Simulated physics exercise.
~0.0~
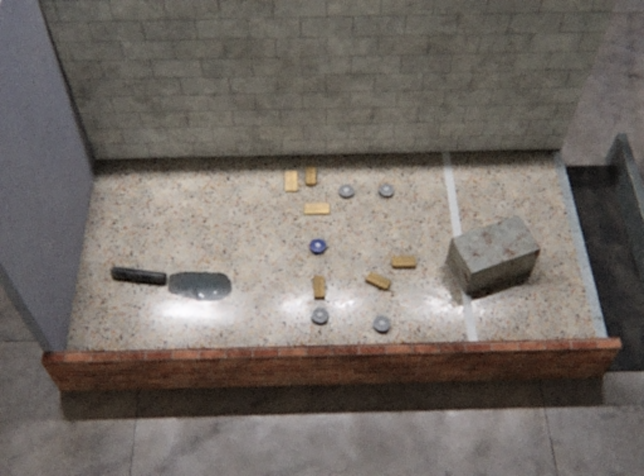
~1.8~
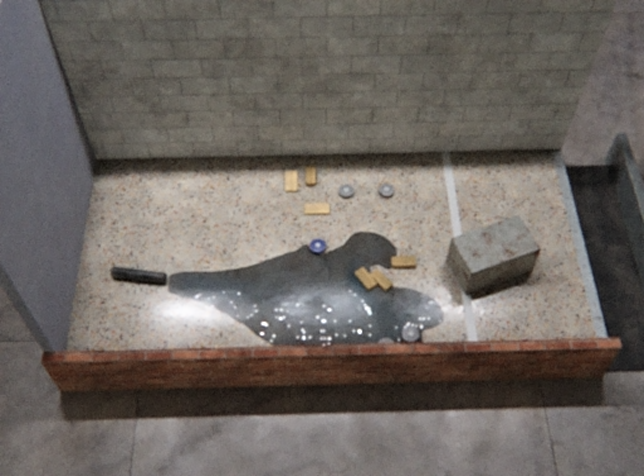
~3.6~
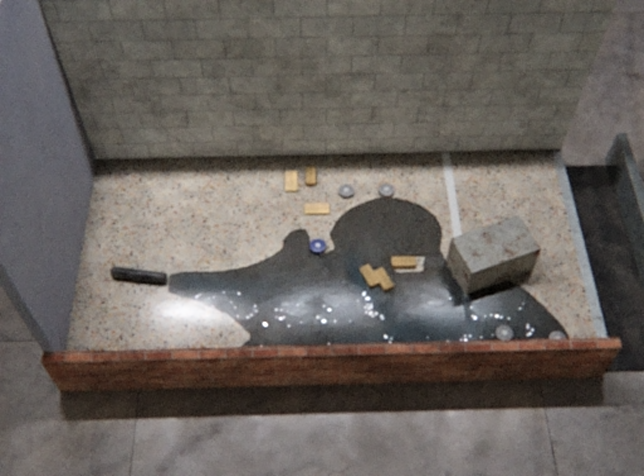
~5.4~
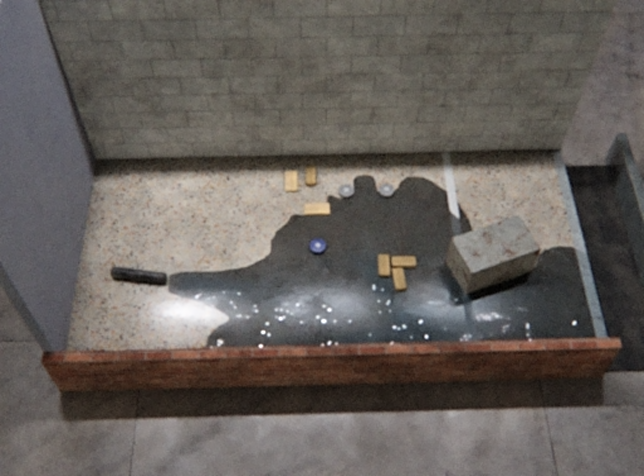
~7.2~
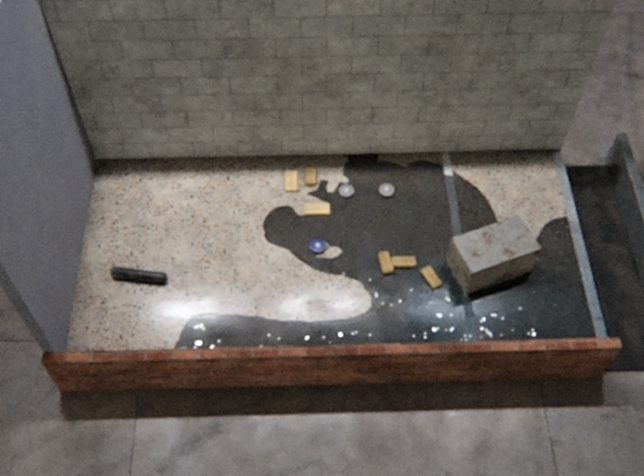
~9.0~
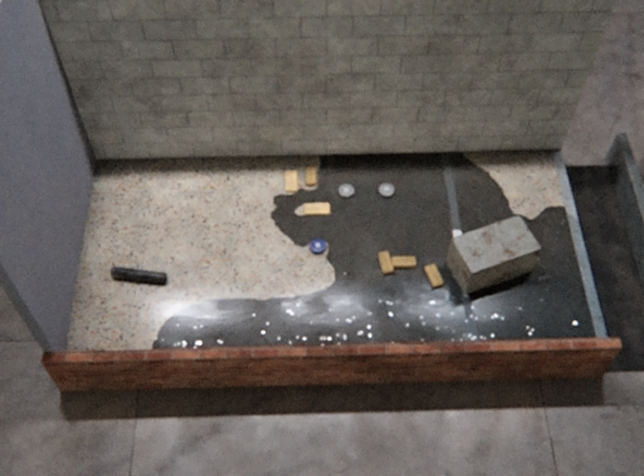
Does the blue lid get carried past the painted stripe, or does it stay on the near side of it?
The blue lid stays on the hose's side of the stripe. Water reaches it, but it rests in its starting spot to the end.
To begin with, a small puddle lies at the mouth of a dark hose on a speckled floor scattered with tan blocks and round lids, with a large grey block near a pale stripe. Water fans out to the right, and two grey lids near the front are carried along with it, passing the stripe and then dropping out of sight. A few tan blocks shift right and bunch up short of the grey block. The water spreads to the back wall and the right side, then pulls away from the hose. At the end, the blue lid still sits where it started, left of the stripe.
